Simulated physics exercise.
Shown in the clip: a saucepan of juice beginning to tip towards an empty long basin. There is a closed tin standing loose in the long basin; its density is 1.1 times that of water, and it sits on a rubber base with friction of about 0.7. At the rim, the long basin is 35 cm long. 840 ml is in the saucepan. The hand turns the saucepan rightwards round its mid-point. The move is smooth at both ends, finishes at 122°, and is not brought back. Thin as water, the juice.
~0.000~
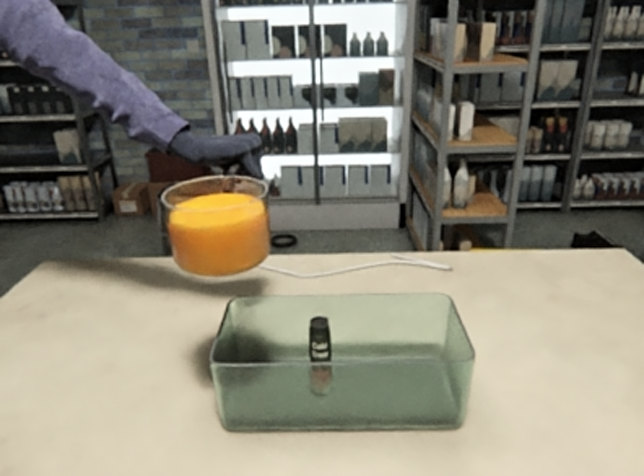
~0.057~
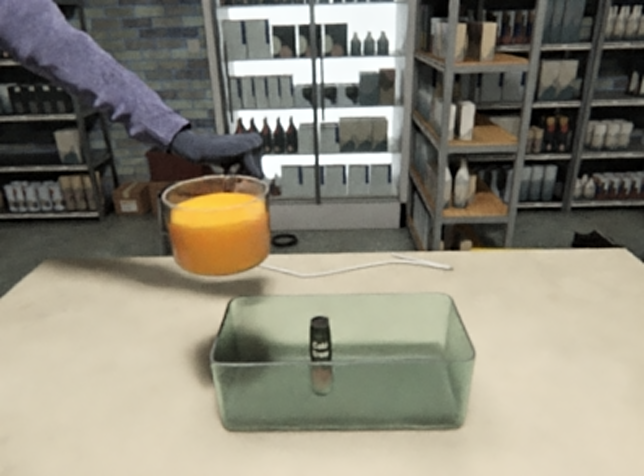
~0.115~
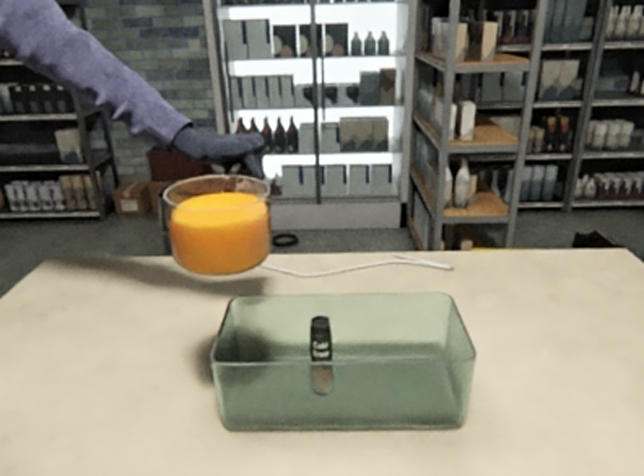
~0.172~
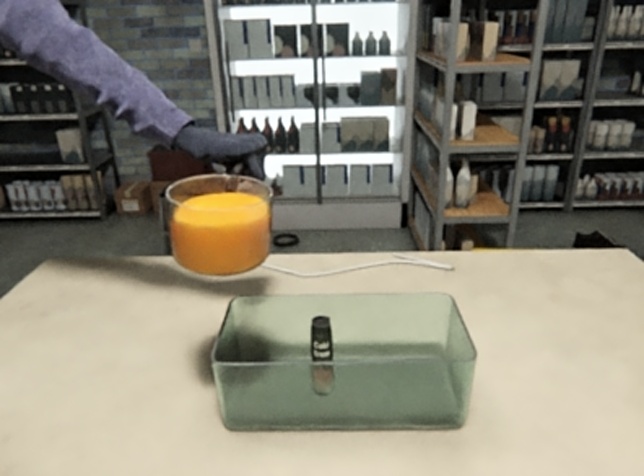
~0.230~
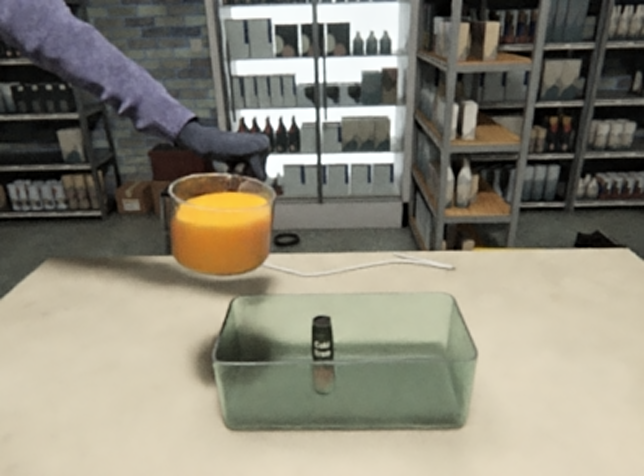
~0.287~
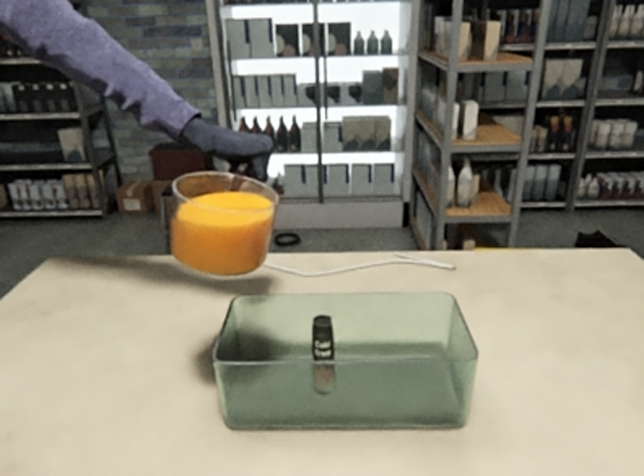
At the start, a gloved hand holds a clear saucepan of orange juice level above a table, over the left end of an empty greenish basin with a small dark tin standing inside. The hand then slowly turns the saucepan slightly rightwards, its right side dipping a little while the juice stays inside.
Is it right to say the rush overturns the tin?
It is left standing.
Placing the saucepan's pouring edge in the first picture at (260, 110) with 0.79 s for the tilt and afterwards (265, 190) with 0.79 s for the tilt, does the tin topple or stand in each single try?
First it tips over; then it tips over.
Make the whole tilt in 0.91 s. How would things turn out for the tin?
After the tilt, the tin has tipped over.
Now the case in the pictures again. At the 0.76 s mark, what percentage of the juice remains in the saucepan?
Still held: Roughly 66 % of the total.
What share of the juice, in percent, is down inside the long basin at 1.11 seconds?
80 %, more or less.
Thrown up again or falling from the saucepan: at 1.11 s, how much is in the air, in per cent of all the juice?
Close to 12 per cent.
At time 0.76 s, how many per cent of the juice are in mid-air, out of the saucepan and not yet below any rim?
I'd put it at about 28 percent.
By 0.76 s the tilt is 72° and 66 per cent is still to pour; the tin stands where it began.
By 1.11 s the tilt is 112° and 8 per cent is still to pour; the tin stands where it began.
By 1.47 s the tilt is 122° and 0 per cent is still to pour; the tin stands where it began.
By 1.86 s the tilt is 122° and 0 per cent is still to pour; the tin stands where it began.
At rest the tin stands where it began.
